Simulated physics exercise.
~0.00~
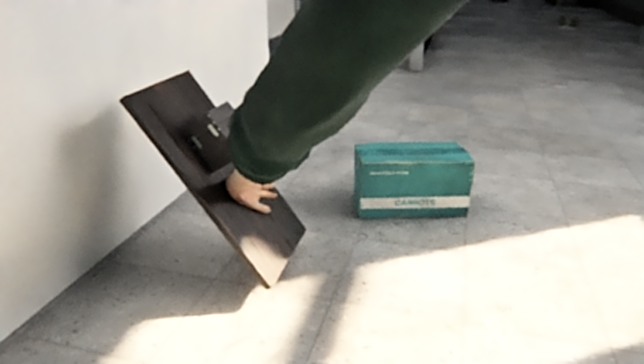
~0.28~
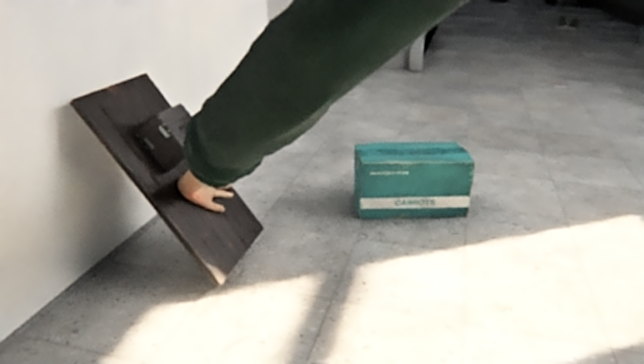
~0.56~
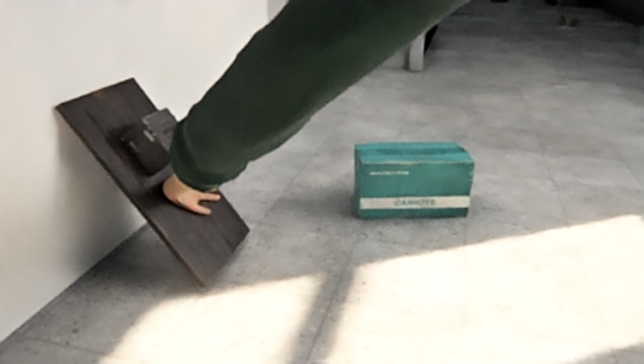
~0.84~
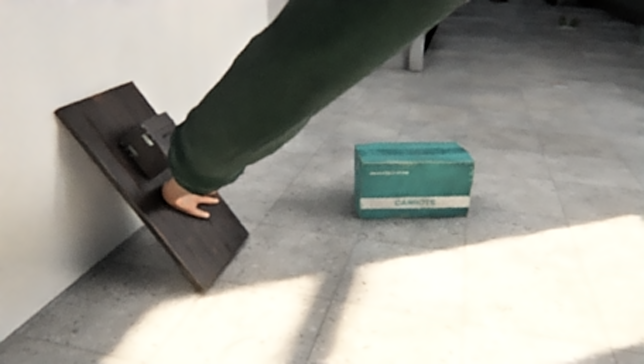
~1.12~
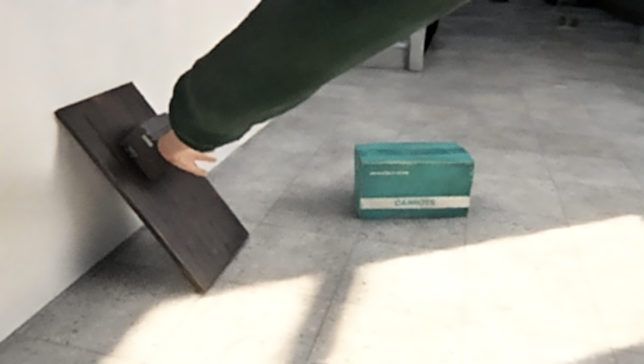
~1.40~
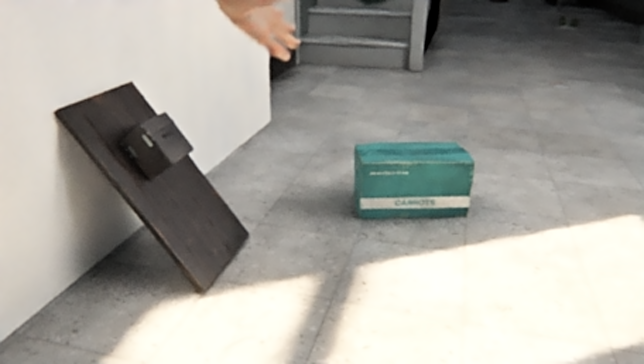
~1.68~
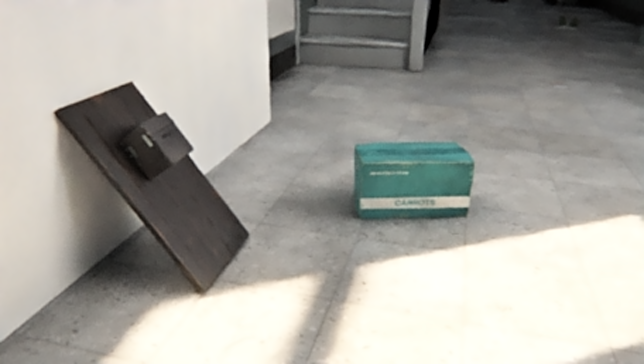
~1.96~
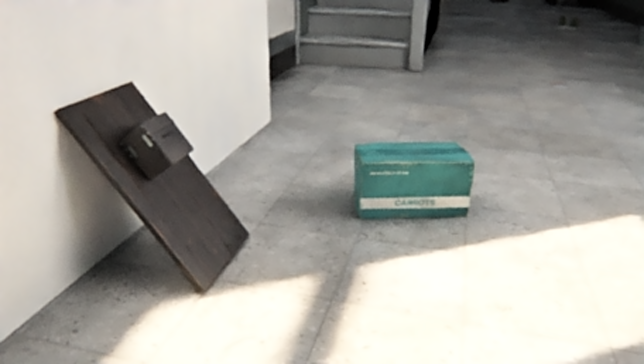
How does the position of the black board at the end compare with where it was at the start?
At the end the black board is a little farther to the left than it was at the start, leaning against the white wall.
